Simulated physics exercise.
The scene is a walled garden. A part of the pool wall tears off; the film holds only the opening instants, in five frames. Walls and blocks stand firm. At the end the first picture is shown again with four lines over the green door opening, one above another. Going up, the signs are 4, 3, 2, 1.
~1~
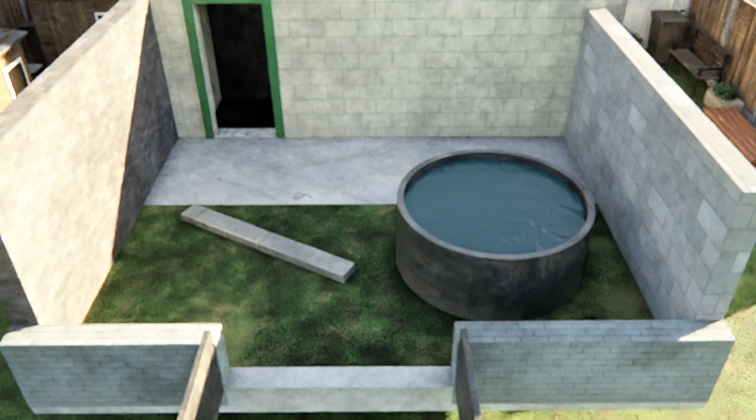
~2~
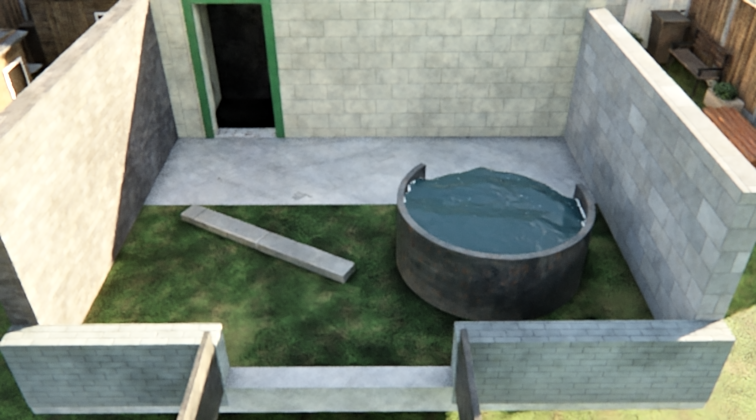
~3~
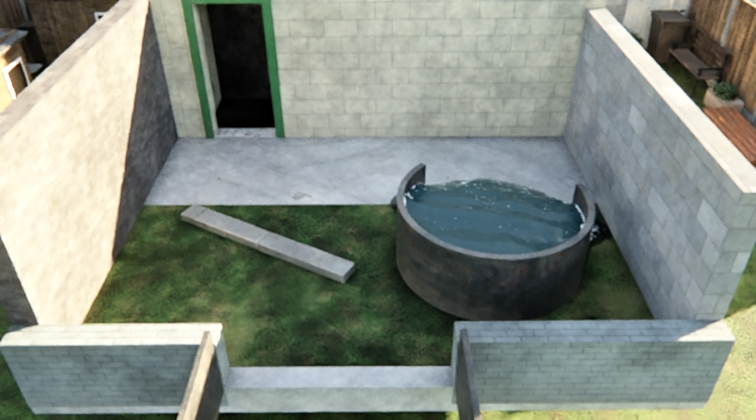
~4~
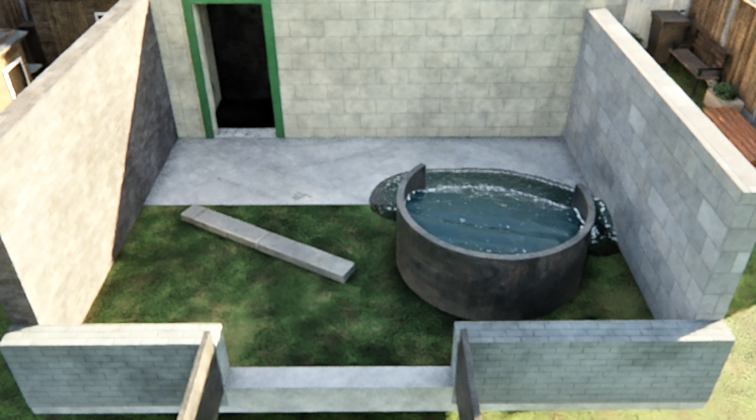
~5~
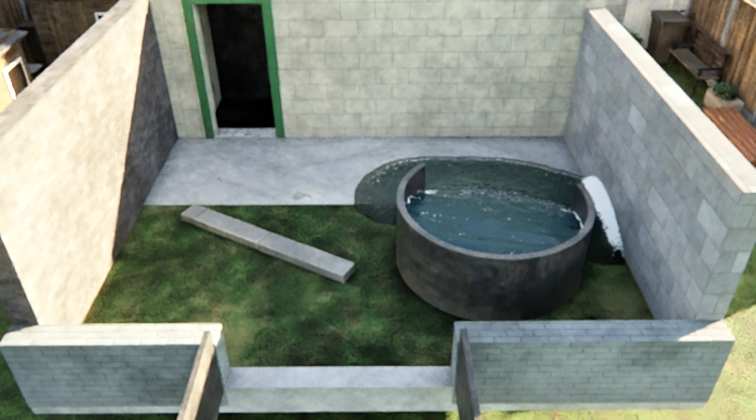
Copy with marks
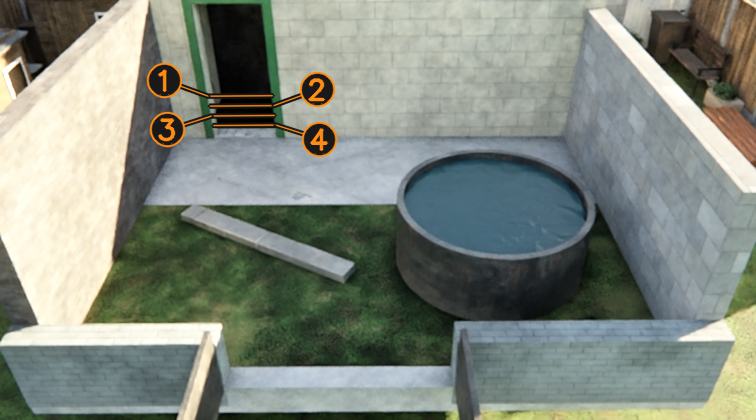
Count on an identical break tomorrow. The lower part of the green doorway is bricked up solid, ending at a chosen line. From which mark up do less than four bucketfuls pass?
Use height 4.
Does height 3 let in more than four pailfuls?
No, that is safe.
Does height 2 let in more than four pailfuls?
No.
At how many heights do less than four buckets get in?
All four.
In orange, 1 at (240, 95); 2 at (241, 105); 3 at (243, 115); 4 at (244, 125); from the bottom up 4, 3, 2, 1.
Choosing 1, nothing gets over.
Choosing 2, nothing gets over.
Choosing 3, nothing gets over.
Choosing 4, nothing gets over.
